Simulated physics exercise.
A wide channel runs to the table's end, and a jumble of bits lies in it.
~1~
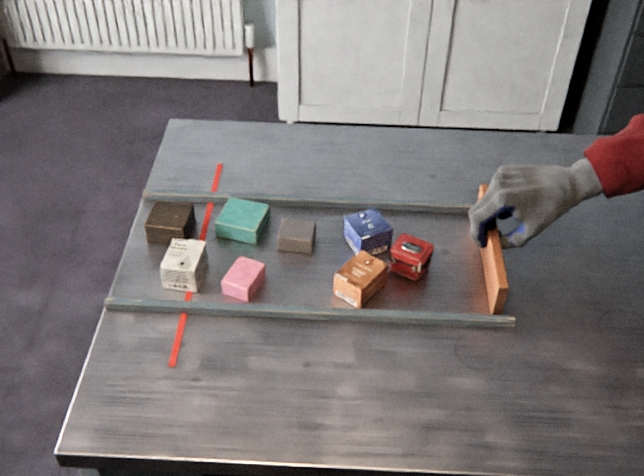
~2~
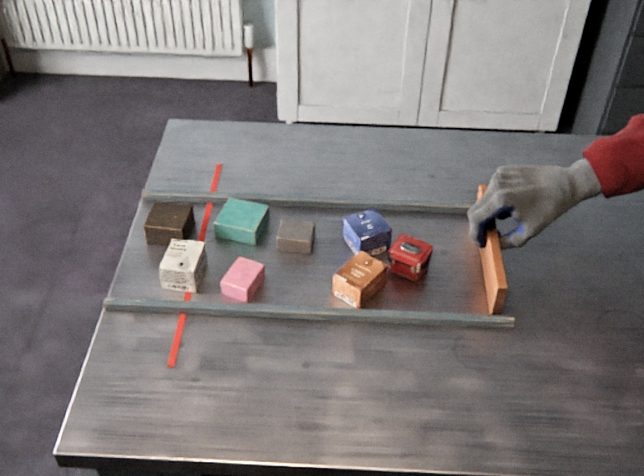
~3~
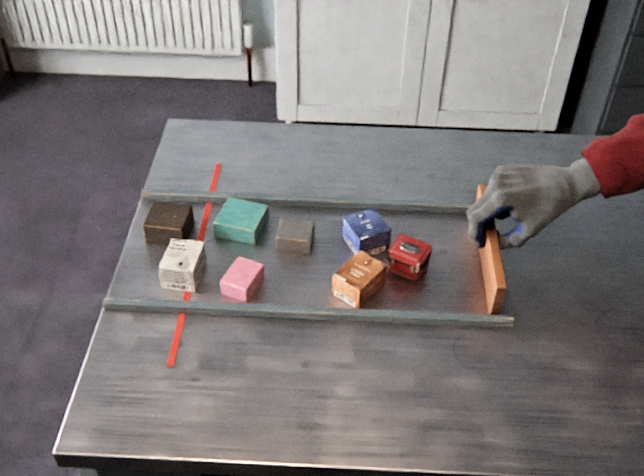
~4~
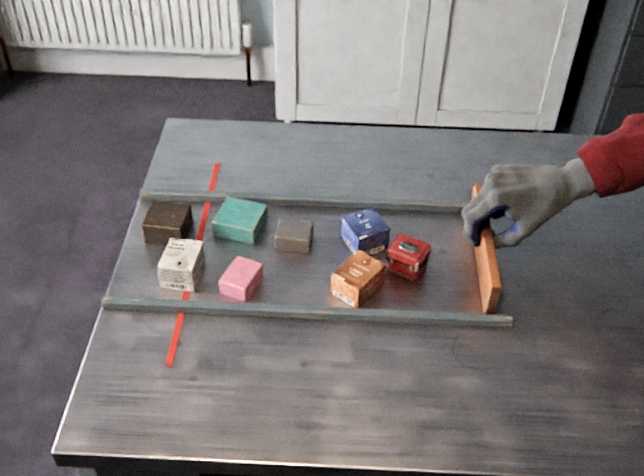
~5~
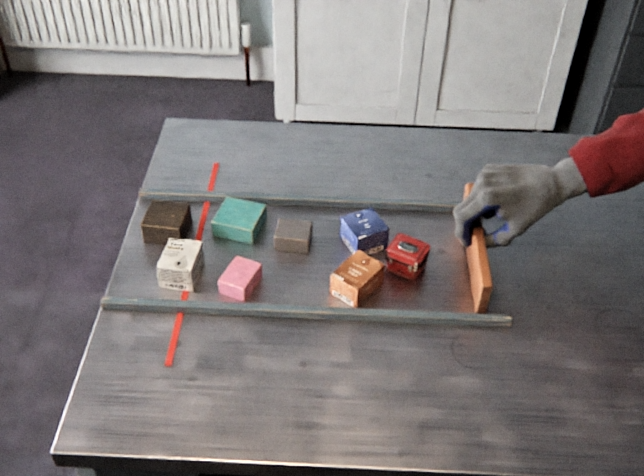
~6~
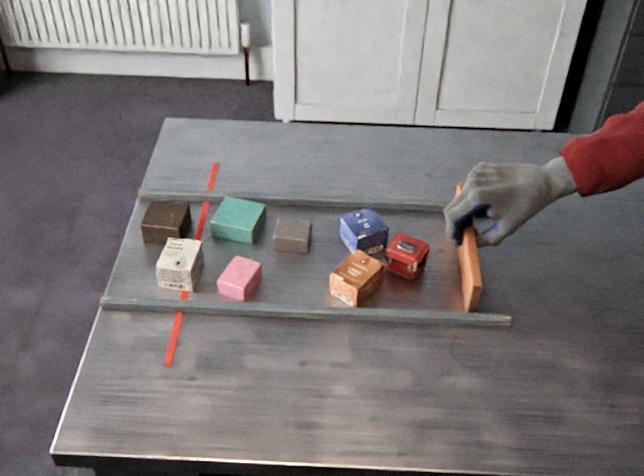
A gloved hand in a red sleeve held an orange board upright at the right of a channel on a table and slid it a little left, while the eight small blocks and boxes stayed put.
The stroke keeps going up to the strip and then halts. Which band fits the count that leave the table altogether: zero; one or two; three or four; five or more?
Fallen: A lone one or a pair.
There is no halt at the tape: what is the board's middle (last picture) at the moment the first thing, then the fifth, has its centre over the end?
At (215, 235) for the first, at (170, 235) for the fifth.
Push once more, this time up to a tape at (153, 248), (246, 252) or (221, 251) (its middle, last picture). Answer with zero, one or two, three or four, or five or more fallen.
5 or more; not one; not one.
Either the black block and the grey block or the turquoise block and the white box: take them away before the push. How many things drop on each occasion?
The number fallen is 1, and in the other try 1.
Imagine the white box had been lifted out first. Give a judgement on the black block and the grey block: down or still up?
The black block ends up below while the grey block stays up top.
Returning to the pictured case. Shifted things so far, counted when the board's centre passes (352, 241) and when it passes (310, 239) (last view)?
Answer - first 3, then 5.
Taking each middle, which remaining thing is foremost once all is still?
It would be the turquoise block, I'd say.
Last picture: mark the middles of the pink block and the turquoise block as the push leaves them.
The first sits around (136, 280), while the other sits around (146, 212).
Soon after, none off yet; black block at rest near (166, 223); white box at rest near (181, 264); turquoise block at rest near (239, 220).
Then, none off yet; black block moved a little near (153, 222); white box at rest near (181, 264); turquoise block moved about its own width near (204, 214).
At rest, the number that fall off is one or two; fallen, white box and black block.
